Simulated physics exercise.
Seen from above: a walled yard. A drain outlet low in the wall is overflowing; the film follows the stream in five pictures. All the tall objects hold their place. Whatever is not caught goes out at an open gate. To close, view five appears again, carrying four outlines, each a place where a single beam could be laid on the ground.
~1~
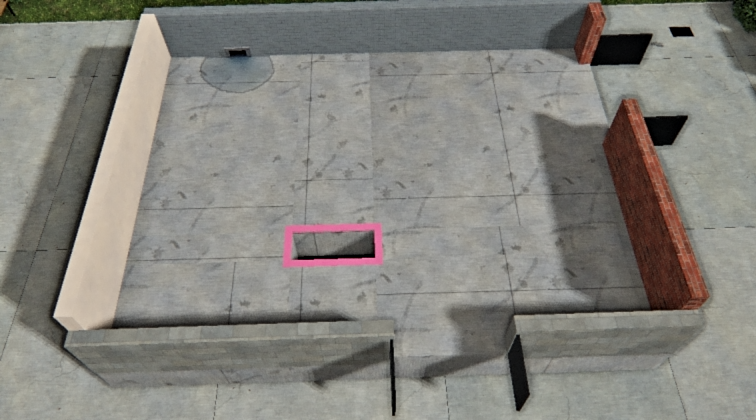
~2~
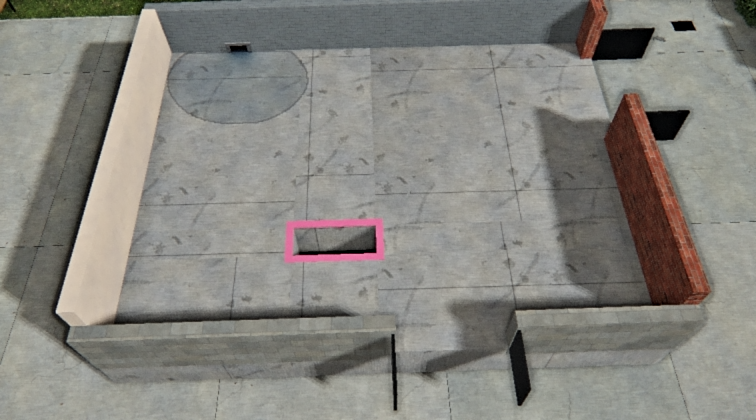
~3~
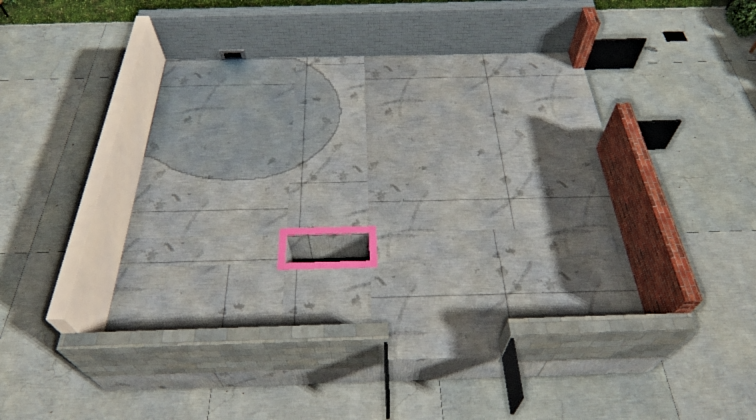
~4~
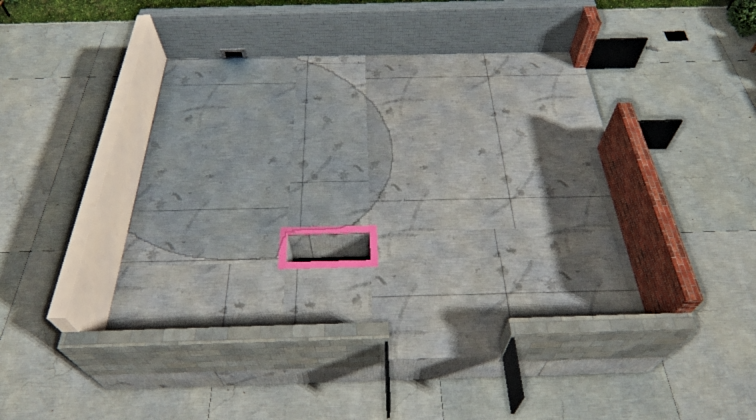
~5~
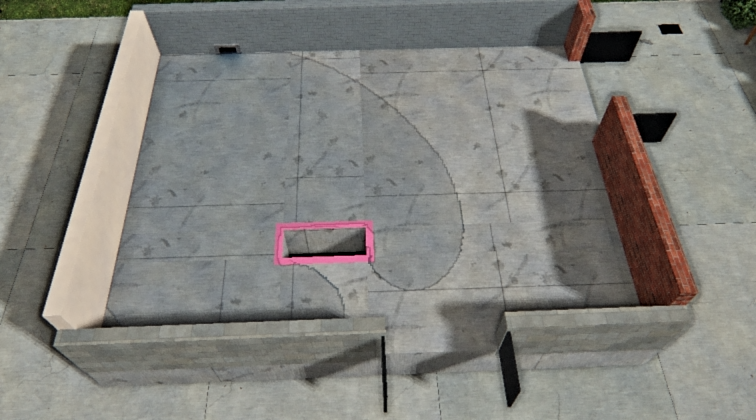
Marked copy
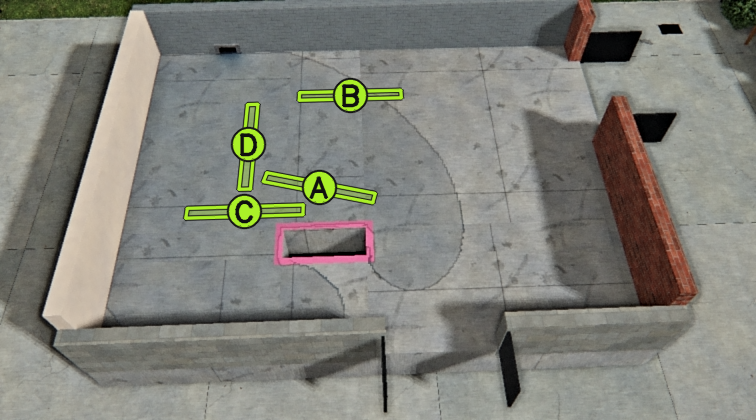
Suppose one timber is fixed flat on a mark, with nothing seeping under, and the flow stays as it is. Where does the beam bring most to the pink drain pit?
Spot B does it best.
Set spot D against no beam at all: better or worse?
Worse.
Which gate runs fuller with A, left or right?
More leaves on the left.
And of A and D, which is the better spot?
That is spot D.
In lime, A from (265, 177) to (374, 198); B from (299, 96) to (401, 93); C from (186, 213) to (303, 209); D from (244, 189) to (252, 104).
Choosing A, about 13 % of the stream goes into the pink drain pit, about 80 % out by the gates.
Choosing B, about 35 % of the stream goes into the pink drain pit, about 55 % out by the gates.
Choosing C, about 22 % of the stream goes into the pink drain pit, about 70 % out by the gates.
Choosing D, about 20 % of the stream goes into the pink drain pit, about 69 % out by the gates.
